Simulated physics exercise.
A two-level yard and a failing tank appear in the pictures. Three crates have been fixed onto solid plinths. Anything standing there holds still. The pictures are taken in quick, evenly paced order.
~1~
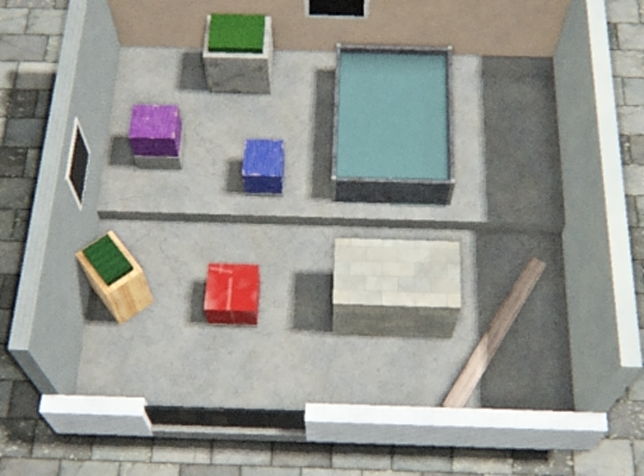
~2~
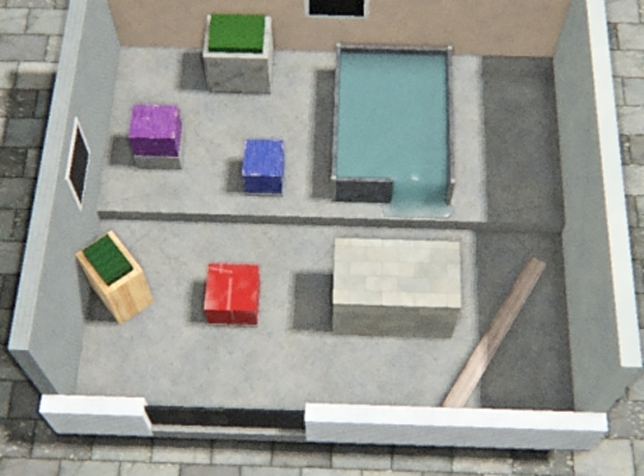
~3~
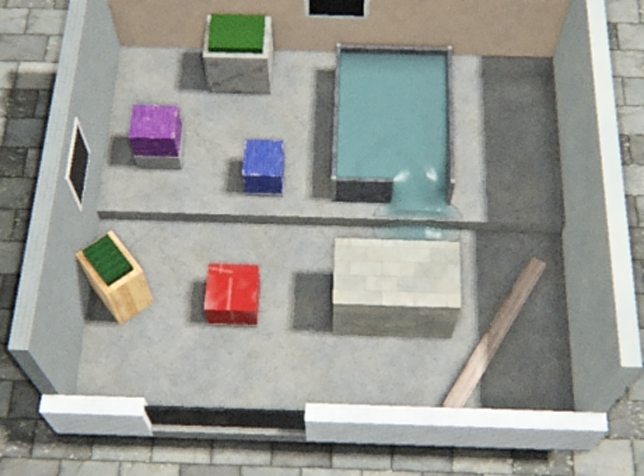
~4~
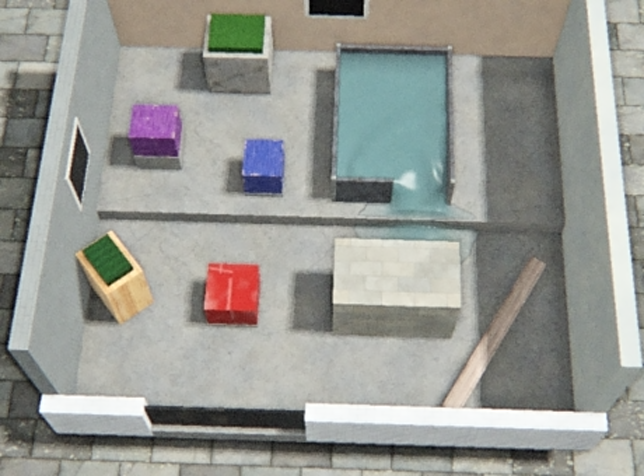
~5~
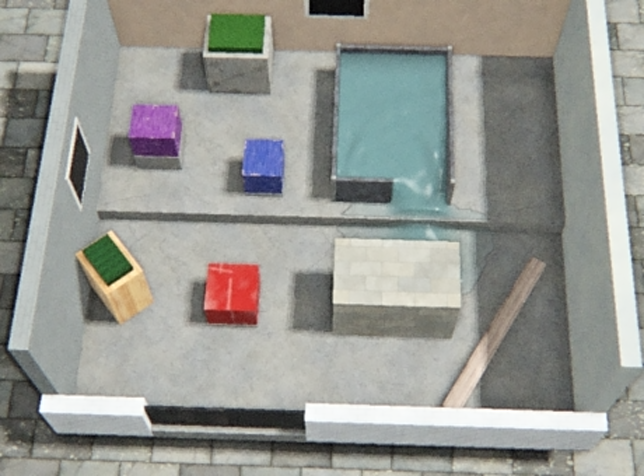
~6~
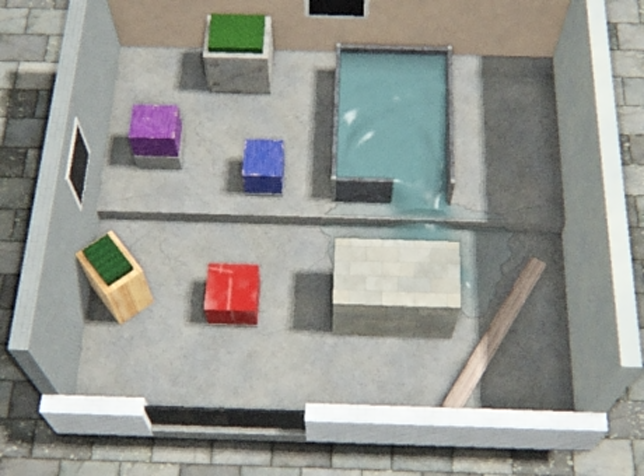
In this clip, a teal tank in a walled two-level yard is still, then a gap opens at its front right corner and water pours onto the lower level, spreading behind and beside a pale block while colored boxes stay put.
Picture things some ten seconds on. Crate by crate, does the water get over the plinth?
In the end the purple crate never meets the water, the red crate meets the water, the blue crate never meets the water.
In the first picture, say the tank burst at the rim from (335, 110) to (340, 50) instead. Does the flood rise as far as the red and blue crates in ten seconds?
Note: Red one is overtopped; blue one is overtopped.
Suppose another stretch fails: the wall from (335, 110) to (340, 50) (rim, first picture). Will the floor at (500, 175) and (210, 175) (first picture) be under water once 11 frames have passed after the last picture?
I'd expect the first point to stay dry and the second point to be reached.
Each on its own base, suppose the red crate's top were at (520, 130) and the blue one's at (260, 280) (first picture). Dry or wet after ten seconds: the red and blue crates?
Red: Is missed. Blue: Is overtopped.
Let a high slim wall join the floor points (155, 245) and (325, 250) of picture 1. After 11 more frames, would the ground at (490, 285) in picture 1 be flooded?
By then the spot is wetted.
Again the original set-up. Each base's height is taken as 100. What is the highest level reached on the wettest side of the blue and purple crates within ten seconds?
Some 0 and 0 % respectively.
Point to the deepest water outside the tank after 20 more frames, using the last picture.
Roughly at (414, 261).
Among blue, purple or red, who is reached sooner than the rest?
That would be the red-painted one.
A moment on, water covers 15 % of the floor; the purple crate not reached, the red crate water round its plinth, the blue crate not reached.
Next, water covers 25 % of the floor; the purple crate not reached, the red crate water round its plinth, the blue crate not reached.
Then, water covers 35 % of the floor; the purple crate not reached, the red crate water round its plinth, the blue crate not reached.
Later, water covers 55 % of the floor; the purple crate not reached, the red crate water round its plinth, the blue crate not reached.
In the end, water covers 55 % of the floor; the purple crate stayed above the water, the red crate was topped, the blue crate stayed above the water.
